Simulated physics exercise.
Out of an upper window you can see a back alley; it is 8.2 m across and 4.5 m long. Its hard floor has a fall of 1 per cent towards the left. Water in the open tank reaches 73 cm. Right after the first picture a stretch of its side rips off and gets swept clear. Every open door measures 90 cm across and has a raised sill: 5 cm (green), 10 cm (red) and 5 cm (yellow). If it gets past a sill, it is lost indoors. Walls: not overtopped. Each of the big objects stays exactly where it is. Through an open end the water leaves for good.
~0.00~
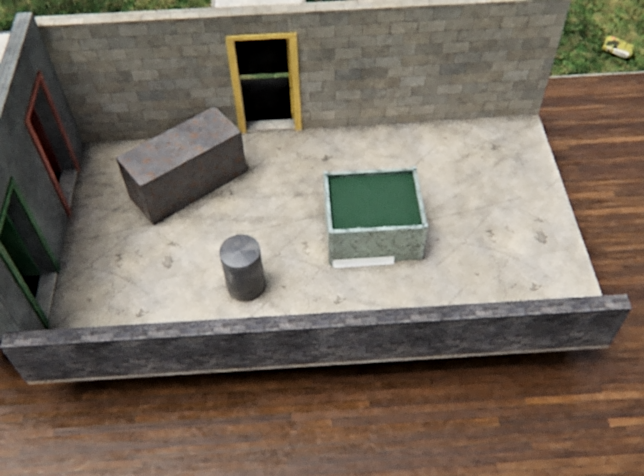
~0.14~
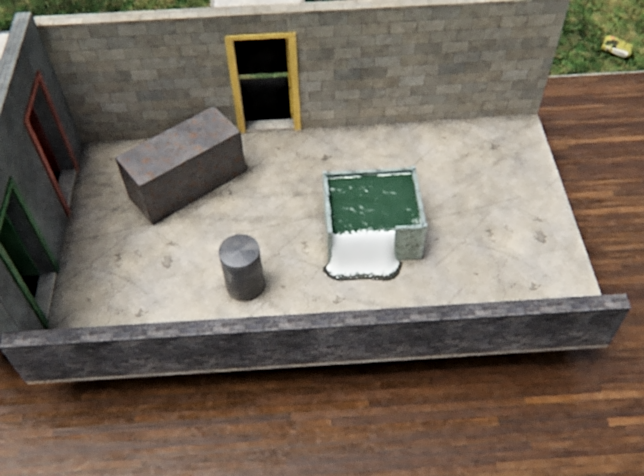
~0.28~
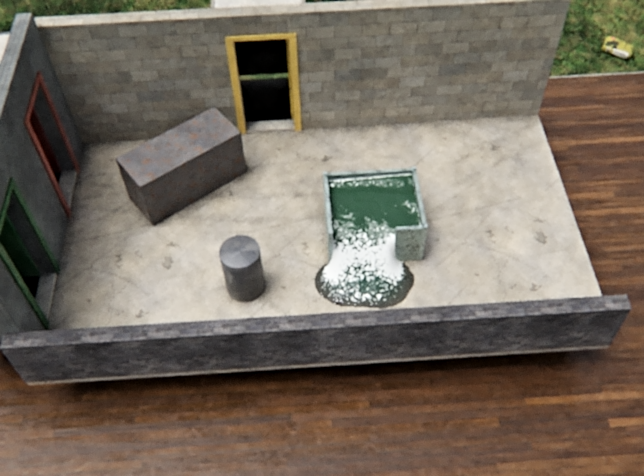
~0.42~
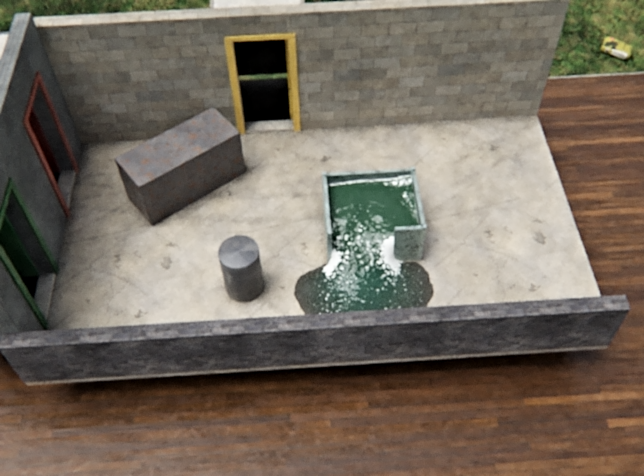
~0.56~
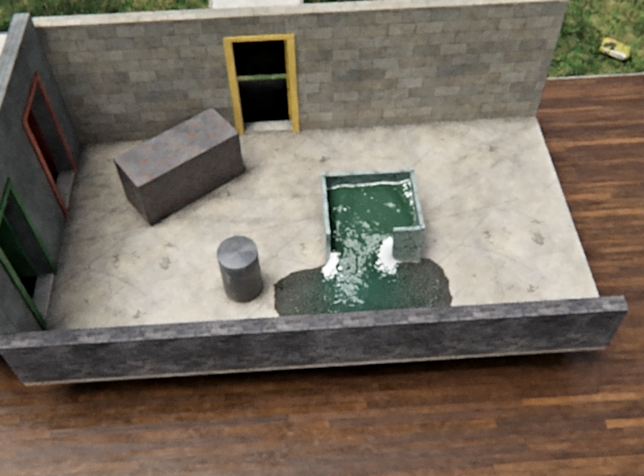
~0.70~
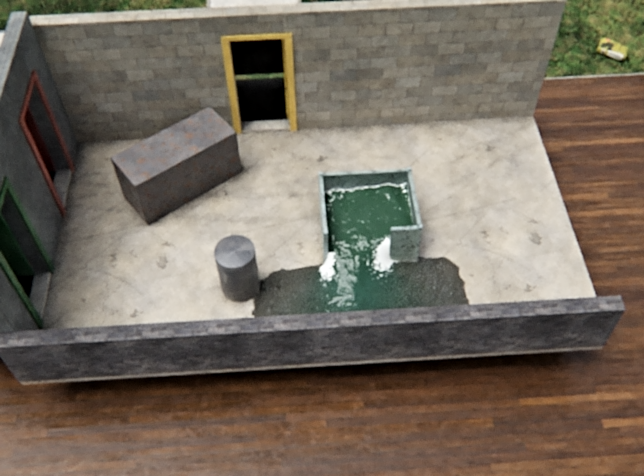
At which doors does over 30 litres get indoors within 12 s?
Watch the green door - it spills past the limit. Watch the red door - it stays in the clear. Watch the yellow door - it stays in the clear.
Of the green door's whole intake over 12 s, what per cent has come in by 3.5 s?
Roughly 45%.
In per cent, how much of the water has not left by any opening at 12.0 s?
About 62 per cent.
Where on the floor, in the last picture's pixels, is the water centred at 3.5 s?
Around (290, 288) in the last picture.
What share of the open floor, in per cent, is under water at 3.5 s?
Close to 45 in a hundred parts are wet.
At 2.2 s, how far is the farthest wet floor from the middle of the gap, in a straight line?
5.0 m.
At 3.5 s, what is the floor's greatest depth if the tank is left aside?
Max around 20 cm.
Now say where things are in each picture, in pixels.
In the first frame, the open tank at (374, 202) is whole and still, 73 cm deep.
In the second frame, the front is at (327, 268), 0.6 m from the gap at (363, 249); 0.3 m2 of floor is under water; 73 cm left at the back of the open tank.
In the third frame, the front is at (400, 296), 0.9 m from the gap at (363, 252); 0.9 m2 of floor is under water; 65 cm left at the back of the open tank.
In the fourth frame, water pours out at (362, 253) and has run 1.4 m, to (385, 335); deepest outside 39 cm, 63 cm at the open tank's back.
In the fifth frame, water pours out at (360, 254) and has run 1.7 m, to (302, 342); deepest outside 39 cm, 57 cm at the open tank's back.
In the sixth frame, the front is at (266, 343), 2.0 m from the gap at (358, 253); 3.2 m2 of floor is under water; 51 cm left at the back of the open tank.
After 1.4 s water covers 15 % of the floor and is deepest (36 cm) near (356, 337); green door not reached, red door not reached, yellow door not reached.
After 2.2 s water covers 35 % of the floor and is deepest (24 cm) near (35, 358); green door 5 cm at the sill, 0 L in, red door not reached, yellow door not reached.
After 3.5 s water covers 45 % of the floor and is deepest (20 cm) near (47, 357); green door 14 cm at the sill, 53 L in, red door 2 cm at the sill, 0 L in, yellow door not reached.
After 7.0 s water covers 50 % of the floor and is deepest (12 cm) near (76, 154); green door 8 cm at the sill, 108 L in, red door 3 cm at the sill, 0 L in, yellow door not reached.
After 12.0 s water covers 60 % of the floor and is deepest (8 cm) near (75, 161); green door 4 cm at the sill, 115 L in, red door 7 cm at the sill, 0 L in, yellow door 2 cm at the sill, 0 L in.
